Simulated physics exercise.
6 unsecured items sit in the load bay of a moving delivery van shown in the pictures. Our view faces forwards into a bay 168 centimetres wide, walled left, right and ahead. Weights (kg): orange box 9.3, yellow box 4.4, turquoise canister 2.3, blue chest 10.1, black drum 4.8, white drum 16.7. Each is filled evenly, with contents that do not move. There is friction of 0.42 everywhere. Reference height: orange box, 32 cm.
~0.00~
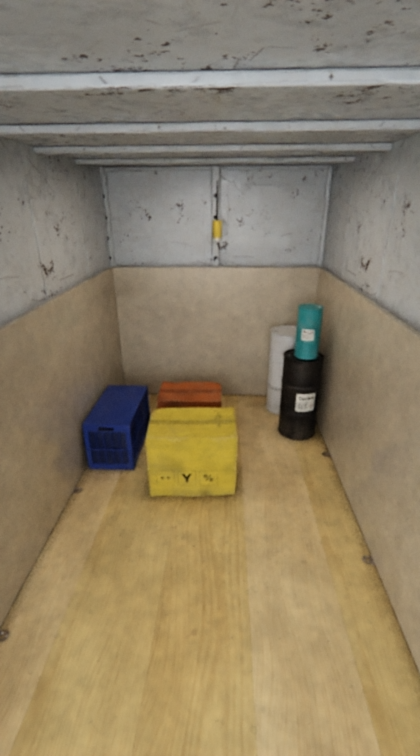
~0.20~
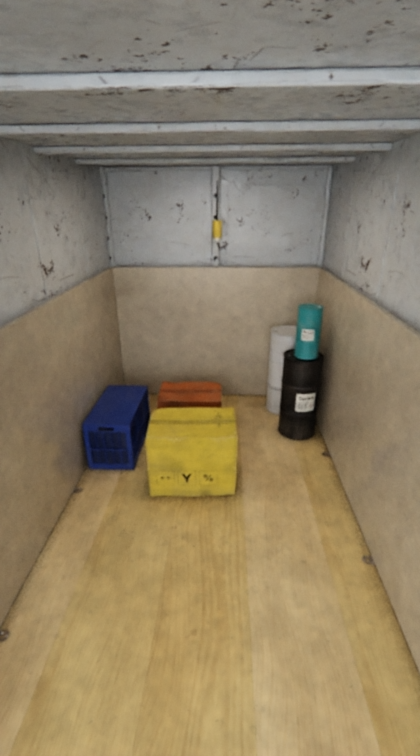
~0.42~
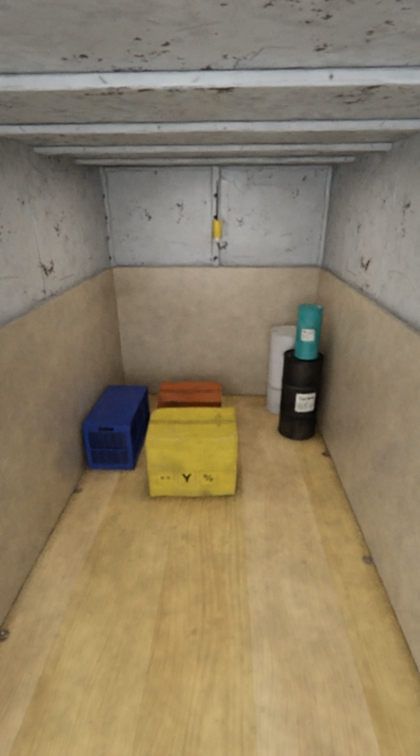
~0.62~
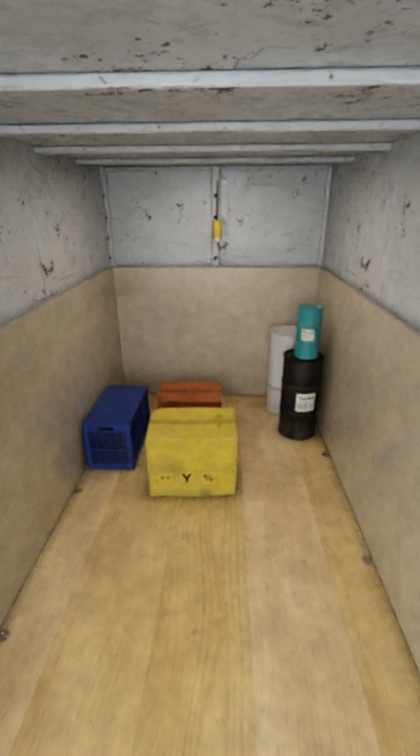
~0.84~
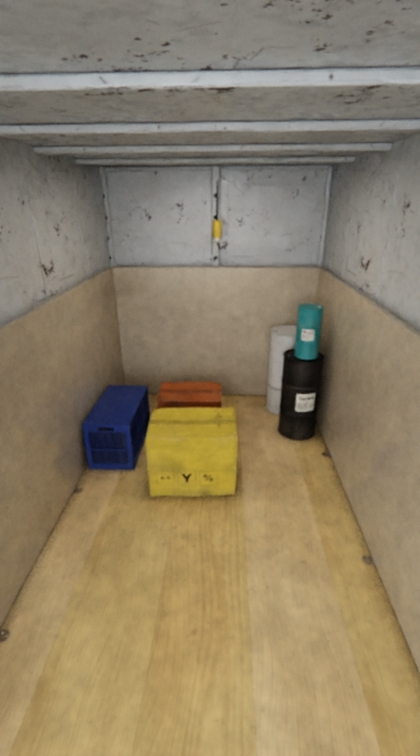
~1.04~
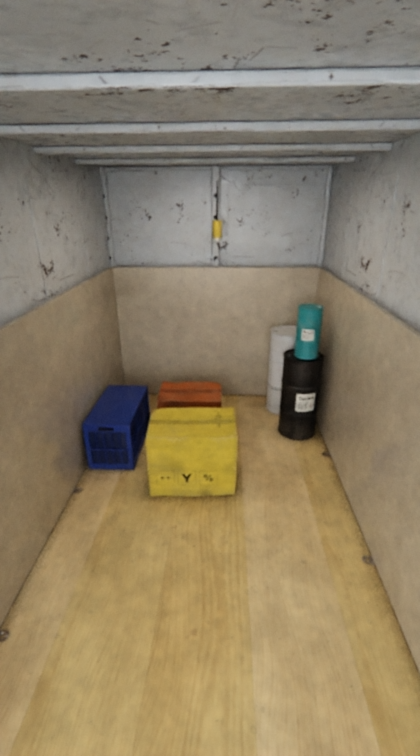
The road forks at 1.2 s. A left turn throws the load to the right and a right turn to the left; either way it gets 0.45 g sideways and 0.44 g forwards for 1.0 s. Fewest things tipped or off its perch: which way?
Left.
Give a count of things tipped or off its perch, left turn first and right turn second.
If it goes left, 1; if it goes right, 2.
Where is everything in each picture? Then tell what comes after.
In the first picture, smooth; orange box (191, 409); yellow box (193, 450).
In the second picture, load feels 0.40 g jolt; black drum (300, 395).
In the third picture, load feels 0.32 g jolt; turquoise canister (308, 332); blue chest (120, 424).
In the fourth picture, smooth; black drum (300, 395).
In the fifth picture, smooth; turquoise canister (308, 332); blue chest (120, 424).
In the sixth picture, smooth; orange box (191, 409); yellow box (193, 450).
Turning left. Around 1.84 s, load feels 0.44 g forwards, 0.45 g right; yellow box shifted 20 cm near (216, 438); orange box shifted 20 cm near (209, 401); turquoise canister at 14° to upright.
Around 2.04 s, load feels 0.28 g forwards, 0.29 g right; orange box shifted 42 cm near (229, 392); yellow box shifted 42 cm near (239, 426); turquoise canister at 48° to upright.
Finally (3.5 s), on their side or leaning hard in the load bay, turquoise canister; not toppled but over 15 cm from the start, orange box, yellow box and blue chest; the other 2 still in place (within 15 cm). In the last view, orange box near (244, 387), yellow box near (255, 417).
Turning right instead, turquoise canister and black drum tipped over or off its perch, 2 of 6 in all.
